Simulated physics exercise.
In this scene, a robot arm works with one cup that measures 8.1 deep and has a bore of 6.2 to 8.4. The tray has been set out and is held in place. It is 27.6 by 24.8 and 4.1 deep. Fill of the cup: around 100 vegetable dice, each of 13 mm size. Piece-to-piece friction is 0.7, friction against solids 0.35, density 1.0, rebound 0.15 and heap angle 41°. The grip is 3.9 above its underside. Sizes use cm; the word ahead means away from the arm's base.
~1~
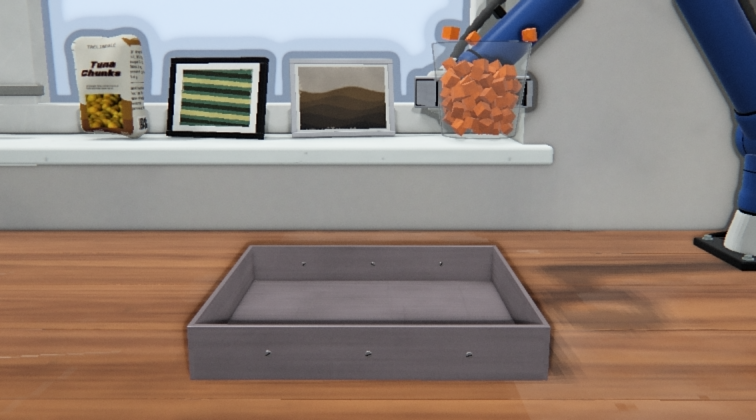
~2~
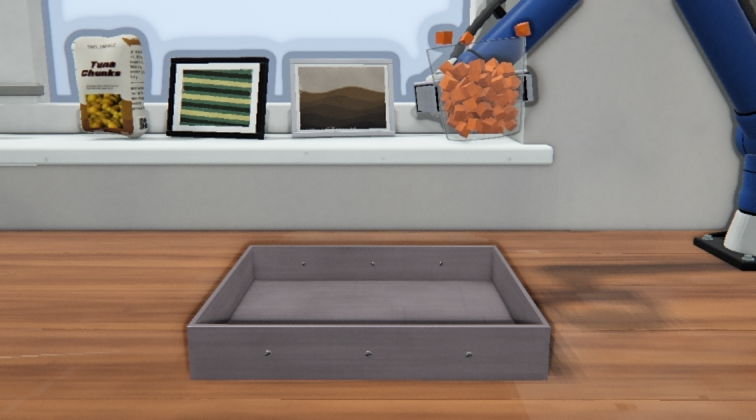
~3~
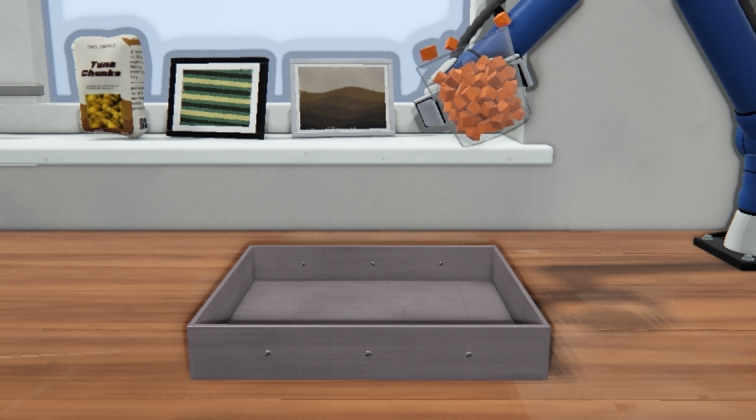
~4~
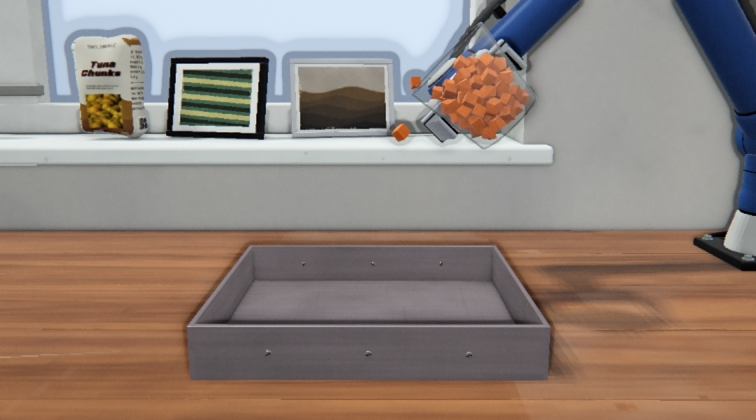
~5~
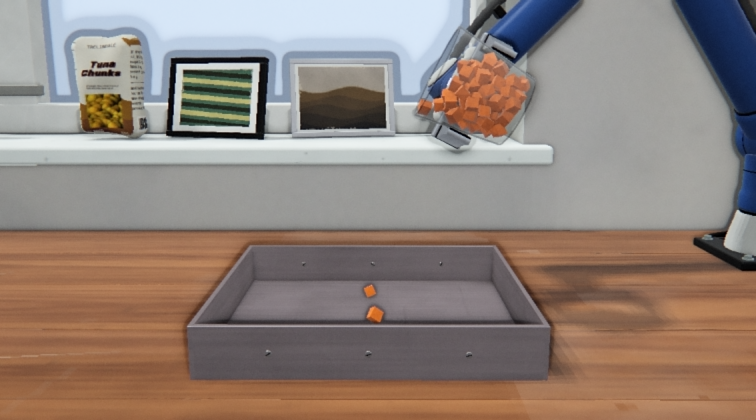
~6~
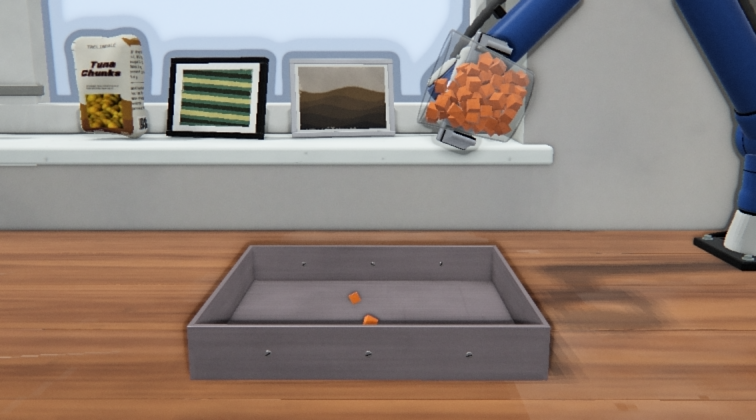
At the start, a blue robot arm holds a clear cup full of orange cubes nearly upright above an empty gray tray. The arm tips the cup steadily to the left, and a couple of cubes drop into the tray and shift slightly there, while the rest slump toward the cup's lowered rim.
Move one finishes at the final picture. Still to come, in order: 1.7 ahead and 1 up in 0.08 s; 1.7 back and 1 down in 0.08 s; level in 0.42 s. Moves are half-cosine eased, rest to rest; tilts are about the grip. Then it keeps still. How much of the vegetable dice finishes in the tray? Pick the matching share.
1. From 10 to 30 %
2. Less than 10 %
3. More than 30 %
Answer: 1.
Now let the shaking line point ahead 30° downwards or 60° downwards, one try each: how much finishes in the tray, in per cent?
First try some 5 %, second try some 5 %.
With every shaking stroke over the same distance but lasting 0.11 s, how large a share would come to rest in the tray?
That change gives some 5 percent.
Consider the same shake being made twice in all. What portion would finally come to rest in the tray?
About 35 %.
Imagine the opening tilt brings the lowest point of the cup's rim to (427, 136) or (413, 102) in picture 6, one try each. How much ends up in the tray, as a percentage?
I'd put them at some 50 and 5 in a hundred.
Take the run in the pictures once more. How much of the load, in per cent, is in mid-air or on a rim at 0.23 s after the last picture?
14 per cent.
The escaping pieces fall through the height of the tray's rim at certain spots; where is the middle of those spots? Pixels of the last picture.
I'd say somewhere around (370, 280).
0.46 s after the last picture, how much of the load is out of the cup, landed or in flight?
So far, about 20 in a hundred parts are out.
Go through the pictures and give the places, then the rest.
The first frame shows the cup middle at (480, 92), level; upper third of the load around (479, 77), from x 445 to 530, top at y 35; 97 in the cup.
The second frame shows the cup middle at (480, 92), tilted 7° forward; upper third of the load around (480, 77), from x 445 to 525, top at y 30.
The third frame shows the cup middle at (479, 92), tilted 24° forward; upper third of the load around (483, 78), from x 430 to 520, top at y 20.
The fourth frame shows the cup middle at (479, 92), tilted 46° forward; upper third of the load around (483, 77), from x 400 to 525, top at y 60; 95 in the cup, 2 in flight or on a rim.
The fifth frame shows the cup middle at (478, 93), tilted 63° forward; upper third of the load around (486, 78), from x 370 to 525, top at y 60; 95 in the cup, 2 in the tray.
The sixth frame shows the cup middle at (478, 93), tilted 70° forward; upper third of the load around (486, 80), from x 355 to 520, top at y 60; 95 in the cup, 2 in the tray.
Then, 0.23 s on, tilted 65° forward, highest piece 24 above the table; 81 in the cup, 2 in the tray, 14 in flight or on a rim.
Then, 0.46 s on, tilted 12° forward, highest piece 26 above the table; 77 in the cup, 20 in the tray.
Then, 0.78 s on, level, highest piece 25 above the table; 77 in the cup, 20 in the tray.
Then, 1.83 s on, level, highest piece 25 above the table; 77 in the cup, 20 in the tray.
In the end, 77 in the cup, 20 in the tray. That is 21 % in the tray.
